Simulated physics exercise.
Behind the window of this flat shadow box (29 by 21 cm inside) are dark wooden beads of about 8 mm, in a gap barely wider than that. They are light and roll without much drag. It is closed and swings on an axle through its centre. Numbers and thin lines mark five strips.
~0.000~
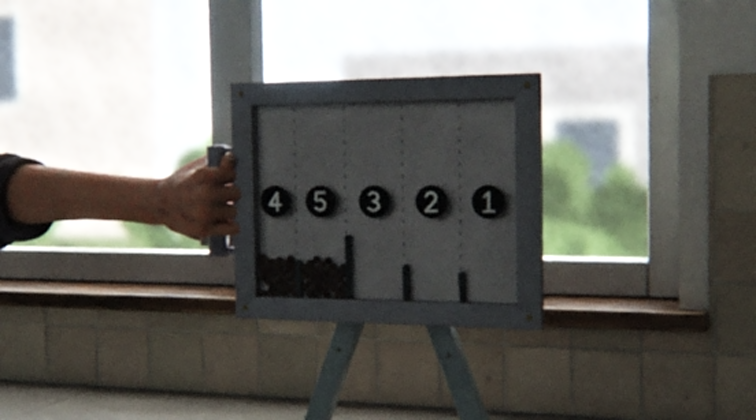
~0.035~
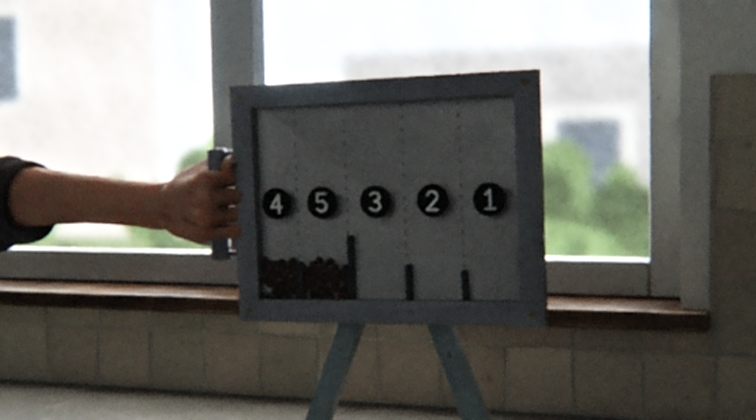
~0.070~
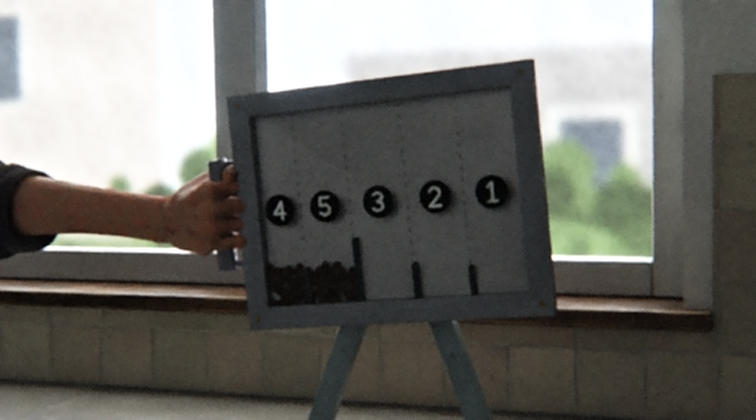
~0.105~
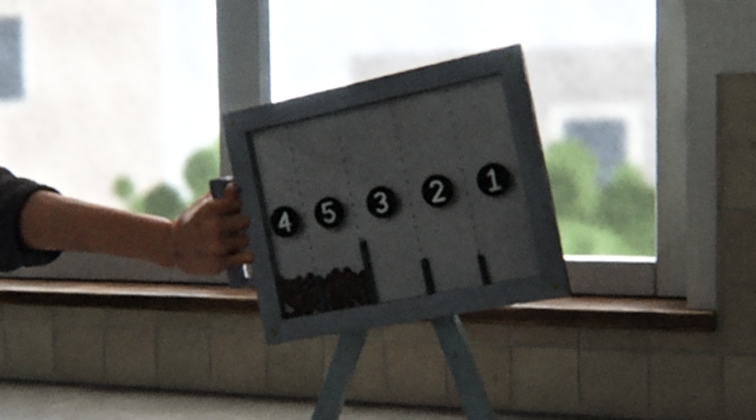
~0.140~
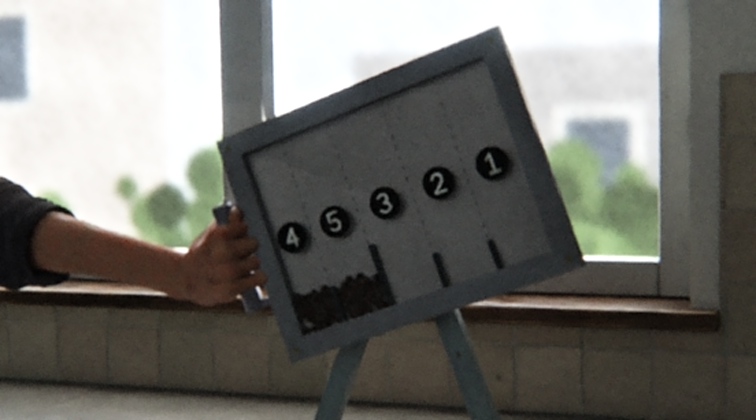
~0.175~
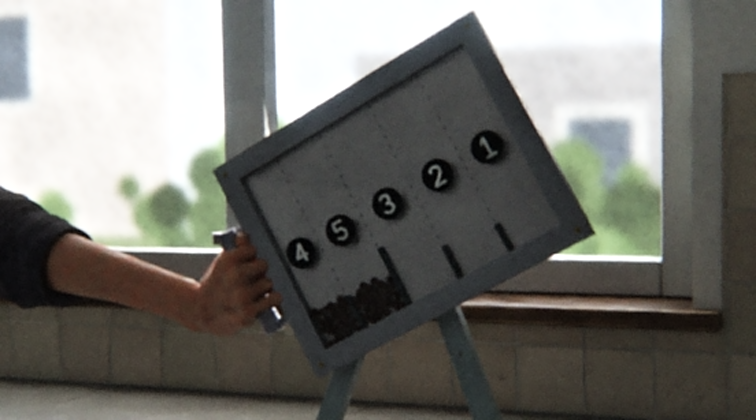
A hand on the left gripped the handle of a framed board with numbered discs and turned it anticlockwise, slowly then further, while the dark beads stayed heaped in its lower left part.
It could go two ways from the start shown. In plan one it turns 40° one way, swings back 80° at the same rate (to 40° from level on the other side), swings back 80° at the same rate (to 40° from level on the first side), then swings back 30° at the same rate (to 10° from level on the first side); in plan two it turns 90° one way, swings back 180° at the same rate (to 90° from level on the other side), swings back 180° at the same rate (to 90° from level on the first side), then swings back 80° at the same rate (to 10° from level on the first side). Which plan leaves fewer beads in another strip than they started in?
Plan one.
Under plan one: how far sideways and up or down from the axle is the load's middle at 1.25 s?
About 5 cm left and 12 cm below.
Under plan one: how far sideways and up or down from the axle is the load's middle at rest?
About 8 cm left and 10 cm below.
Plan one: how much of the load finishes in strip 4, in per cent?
Roughly 45 per cent.
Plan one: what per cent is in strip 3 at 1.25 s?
About 0 per cent.
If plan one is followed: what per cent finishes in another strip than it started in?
Roughly 0 per cent.
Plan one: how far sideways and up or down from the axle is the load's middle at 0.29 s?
Some 2 cm left and 12 cm below.
Plan one. By 0.29 s, it stands 40° anticlockwise; no. 4, 50 %, no. 5, 50 %; 0 % have changed strip.
By 1.25 s, it stands 25° anticlockwise; no. 4, 45 %, no. 5, 55 %; 0 % have changed strip.
By 1.36 s, it stands 10° anticlockwise; no. 4, 45 %, no. 5, 55 %; 0 % have changed strip.
All still by 1.8 s, it stands 10° anticlockwise; no. 1, 0 %, no. 2, 0 %, no. 3, 0 %, no. 4, 45 %, no. 5, 55 %; 0 % have changed strip.
Plan two would end with no. 1, 5 %, no. 2, 10 %, no. 3, 10 %, no. 4, 40 %, no. 5, 35 %; 50 % have changed strip.
